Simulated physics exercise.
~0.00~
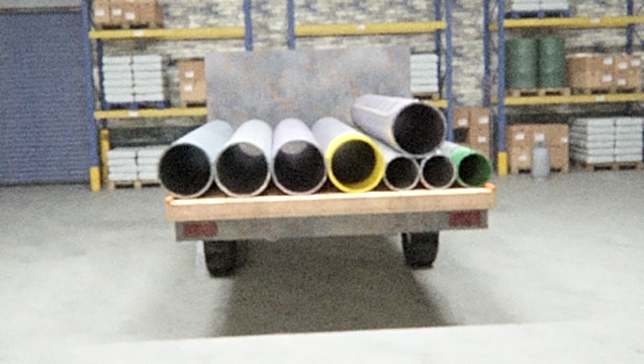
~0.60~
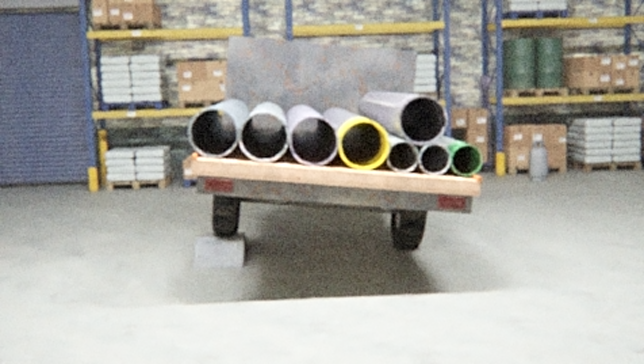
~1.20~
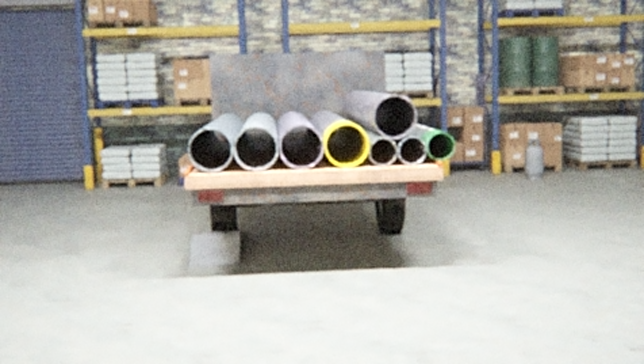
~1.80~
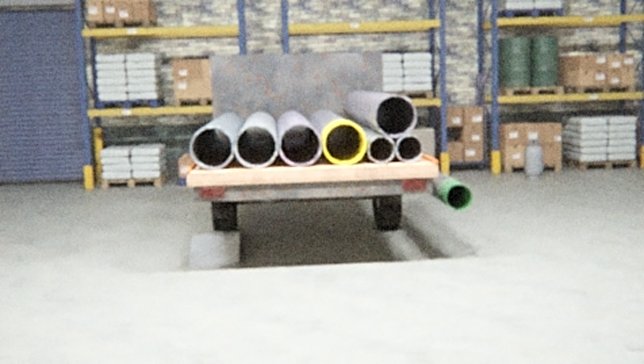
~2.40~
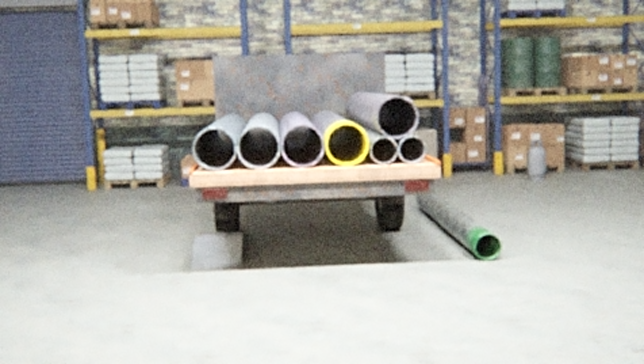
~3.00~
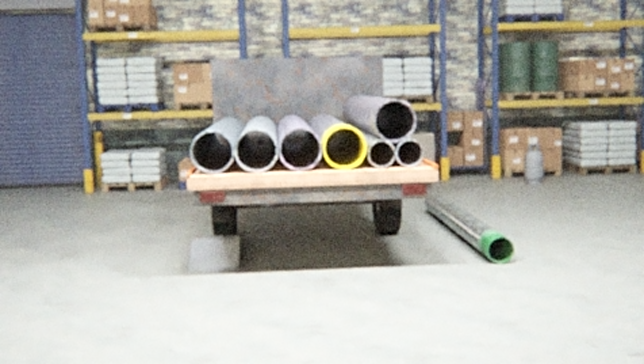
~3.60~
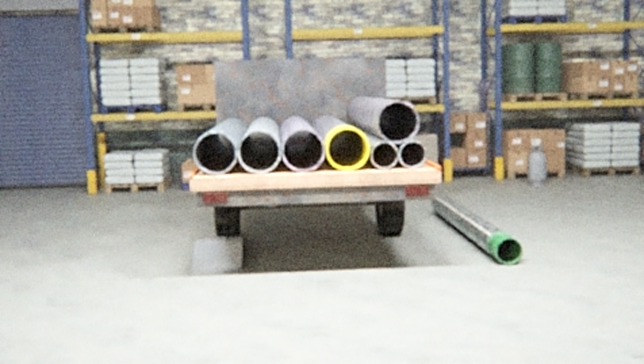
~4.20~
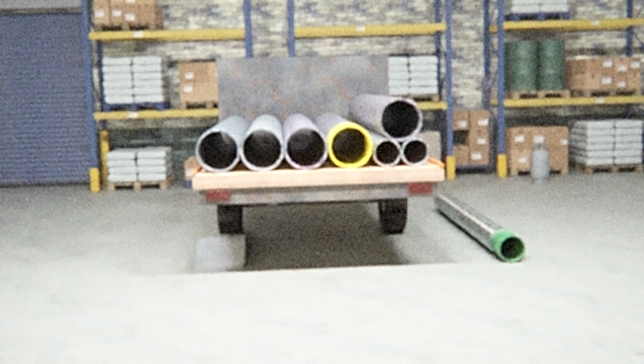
A flatbed trailer stands in a warehouse, seen from behind, with shelves of boxes and drums along the brick wall beyond. It carries a row of hollow pipes, mostly grey, with a yellow-rimmed one near the middle, a green-rimmed one at the right end and a larger grey one resting on top at the right. The trailer moves away, its left wheel rides over a concrete block, and the bed tilts to the right, then levels and stops. The green pipe drops off the right side and rolls slightly outward. It ends lying on the floor, while the yellow one and the others stay aboard.
